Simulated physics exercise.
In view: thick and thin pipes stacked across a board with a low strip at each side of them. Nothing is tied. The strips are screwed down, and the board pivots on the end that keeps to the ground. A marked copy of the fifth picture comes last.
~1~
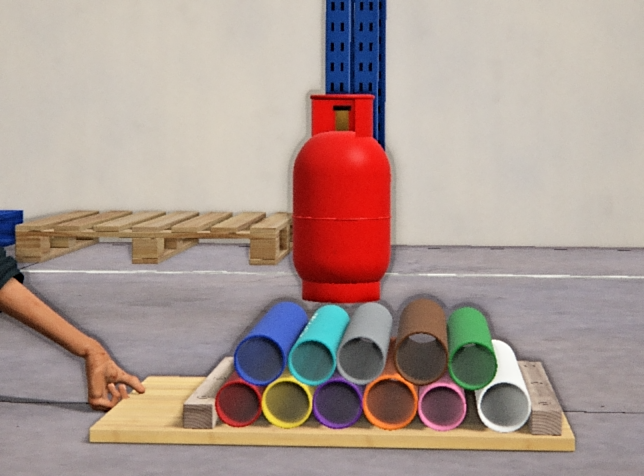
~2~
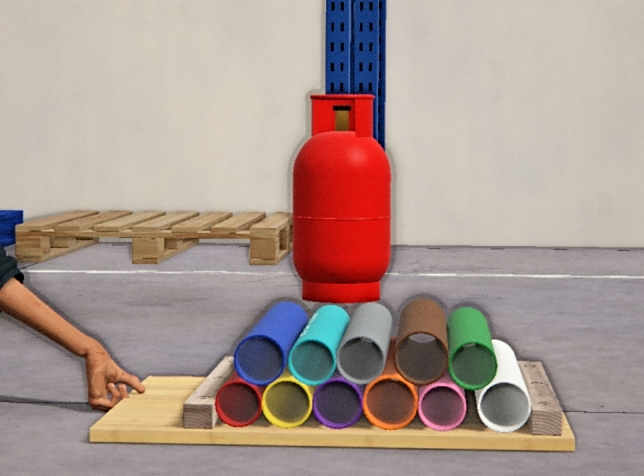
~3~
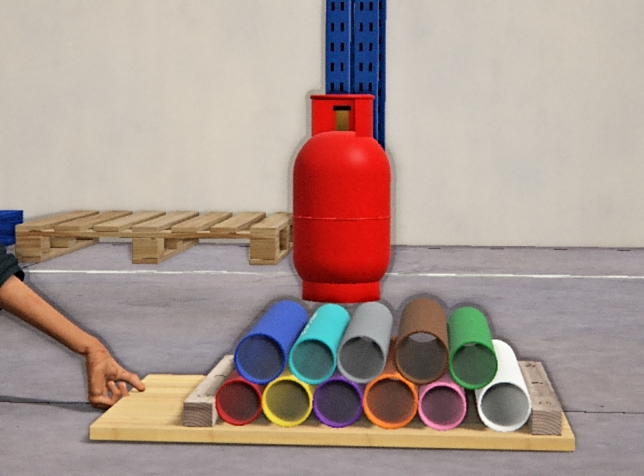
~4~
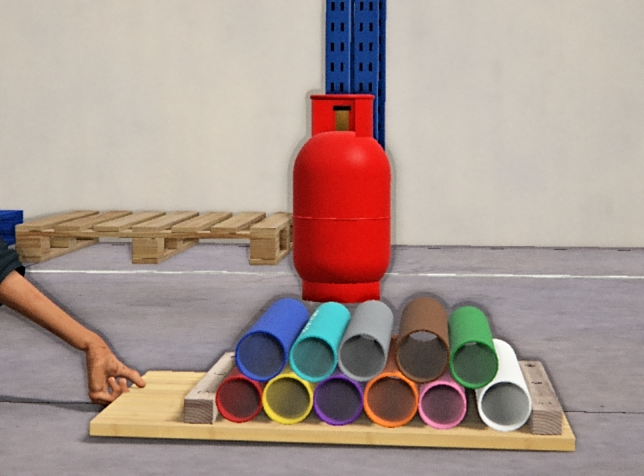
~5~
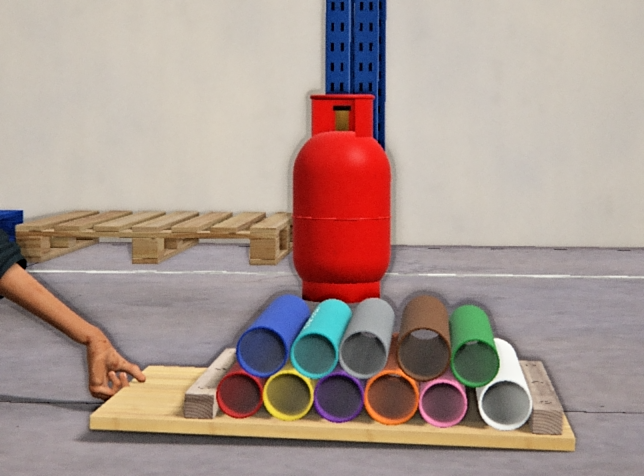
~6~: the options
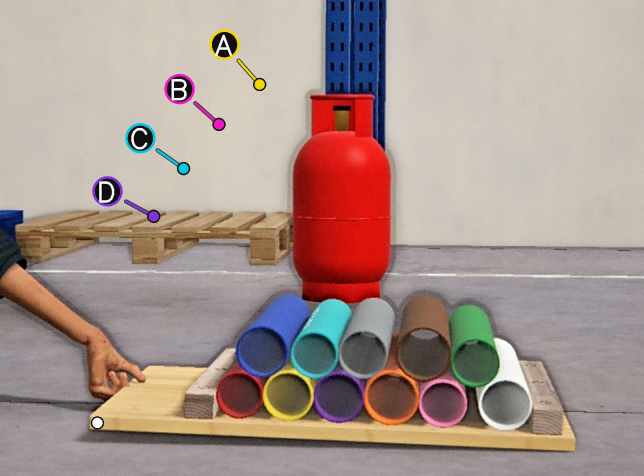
Colourful pipes sit stacked on a board as a hand slightly raises its left end.
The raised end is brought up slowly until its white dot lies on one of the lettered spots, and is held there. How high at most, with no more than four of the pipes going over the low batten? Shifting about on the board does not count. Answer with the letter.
Raise it to D.
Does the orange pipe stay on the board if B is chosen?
Yes, with B.
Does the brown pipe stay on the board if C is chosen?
No, with C.
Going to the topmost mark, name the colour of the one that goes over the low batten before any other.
It is the green one.
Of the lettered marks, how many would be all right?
The number is one.
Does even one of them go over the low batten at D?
Yes.
On the marked copy, A at (260, 85); B at (219, 125); C at (184, 169); D at (154, 217); the white dot at (97, 423).
With D. Early on, board at 16°.
Further on, board at 28°.
At the end, board at 28°, two over the low batten (green, brown).
As for the rest, A five over the low batten; B five over the low batten; C five over the low batten.
